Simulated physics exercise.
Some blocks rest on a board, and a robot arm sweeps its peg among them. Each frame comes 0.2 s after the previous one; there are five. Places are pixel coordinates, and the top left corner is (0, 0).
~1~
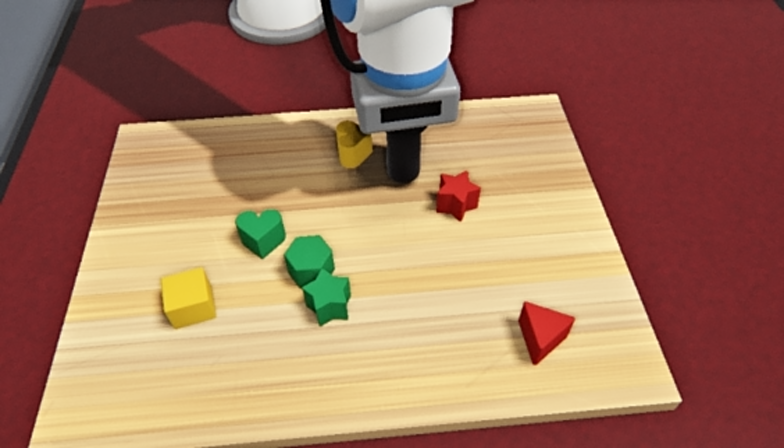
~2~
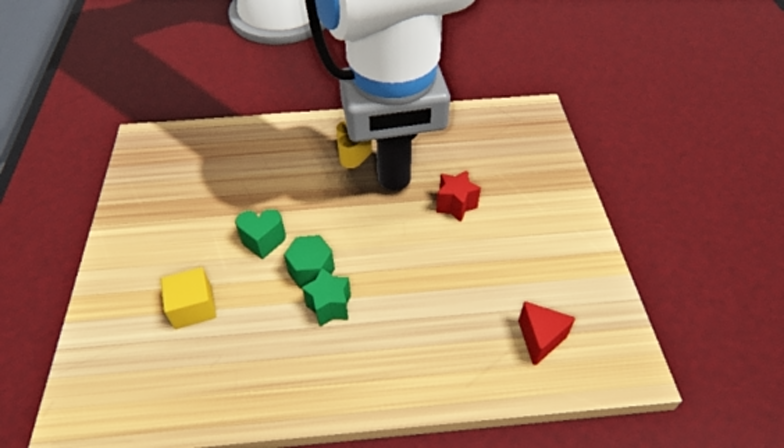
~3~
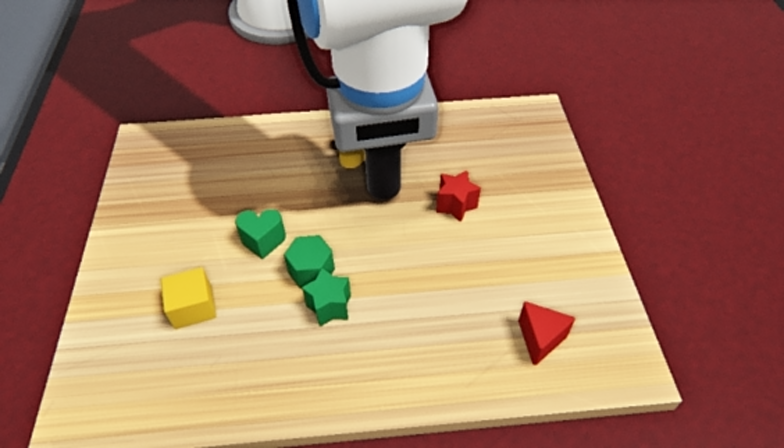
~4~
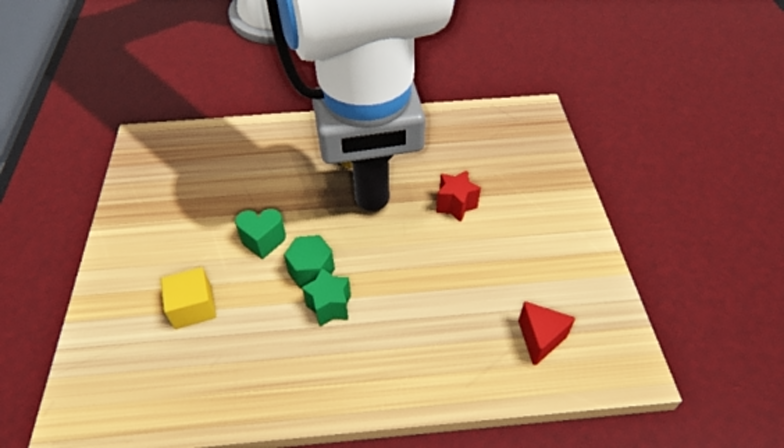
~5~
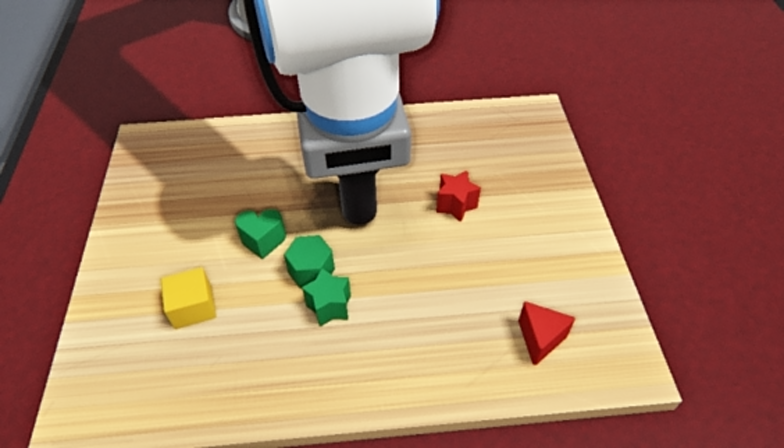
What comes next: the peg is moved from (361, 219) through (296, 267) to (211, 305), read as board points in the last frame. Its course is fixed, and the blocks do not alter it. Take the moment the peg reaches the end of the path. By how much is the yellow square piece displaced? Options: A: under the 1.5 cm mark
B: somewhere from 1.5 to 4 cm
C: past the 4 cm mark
B.
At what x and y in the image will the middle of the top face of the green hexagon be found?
Around pixel (274, 296).
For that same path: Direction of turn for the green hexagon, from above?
From above, it turns counterclockwise.
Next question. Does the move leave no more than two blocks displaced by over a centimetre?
Yes, it checks out.
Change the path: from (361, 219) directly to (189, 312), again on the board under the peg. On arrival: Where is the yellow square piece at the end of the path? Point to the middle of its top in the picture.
Put as a pixel place, it's (138, 315).
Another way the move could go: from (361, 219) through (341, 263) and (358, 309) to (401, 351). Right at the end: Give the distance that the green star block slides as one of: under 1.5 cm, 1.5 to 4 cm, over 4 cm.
Offset: 1.5 to 4 cm.
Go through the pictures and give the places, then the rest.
In the first picture, peg's lower end (404, 173); yellow square piece (184, 288); green heart block (258, 221); green hexagon (308, 251).
In the second picture, peg (395, 180); blocks still.
In the third picture, peg (384, 189); blocks still.
In the fourth picture, peg (373, 200); blocks still.
In the fifth picture, peg (360, 213); yellow square piece (184, 288); green heart block (258, 221); green hexagon (308, 251).
On the path given first. One third of the way, peg (318, 246); green hexagon (296, 264).
Two thirds of the way, peg (267, 276); green hexagon (274, 295), turned 85° anticlockwise.
At the end, peg (209, 300); yellow square piece (160, 295); green heart block still; green hexagon (274, 296), turned 85° anticlockwise.
